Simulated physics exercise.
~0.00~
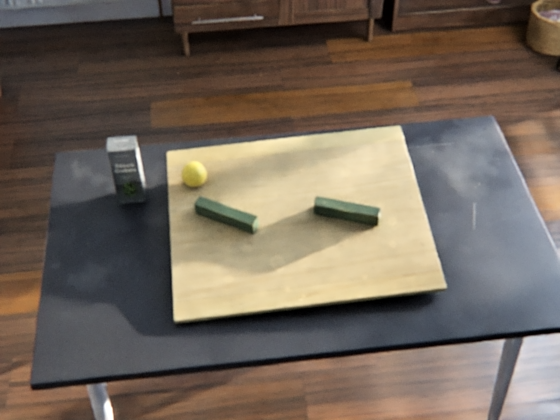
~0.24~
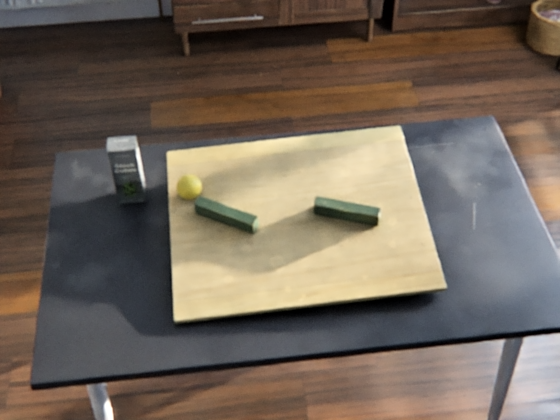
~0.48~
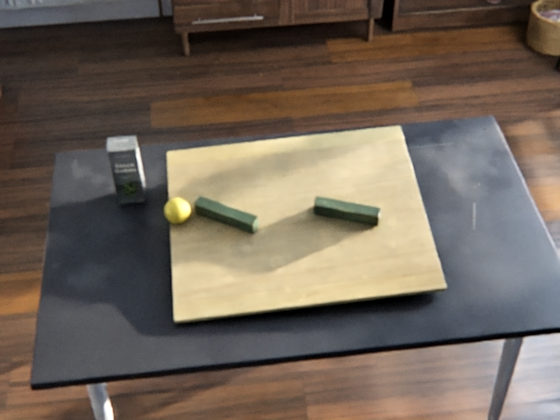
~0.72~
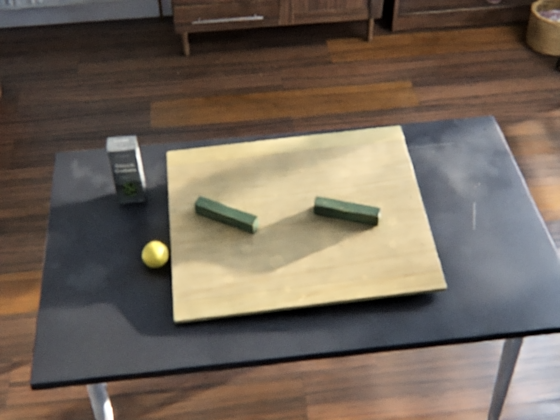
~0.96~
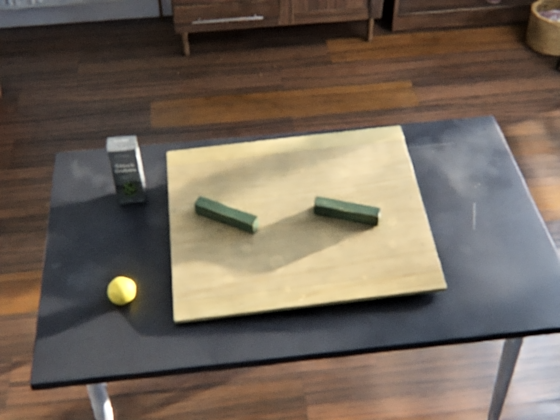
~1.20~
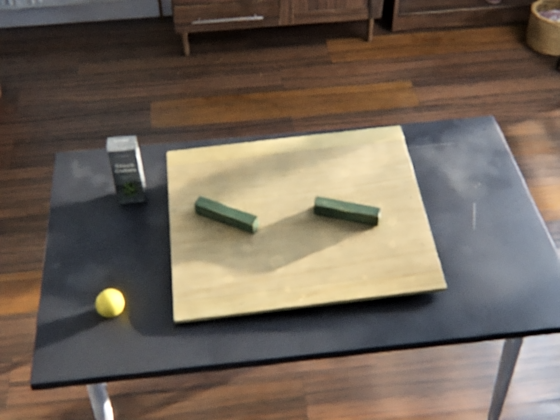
At first, a yellow lemon sits near the upper left corner of a wide, pale board that lies on a dark table, with two green blocks resting on the board and a small grey carton standing just to its left. The lemon starts to move slowly down the board, passing close to the left green block. It then drifts left and reaches the board's left edge. Going over that edge, it travels down and left across the dark tabletop. It ends near the table's lower left corner, while the board, blocks and carton remain in place.
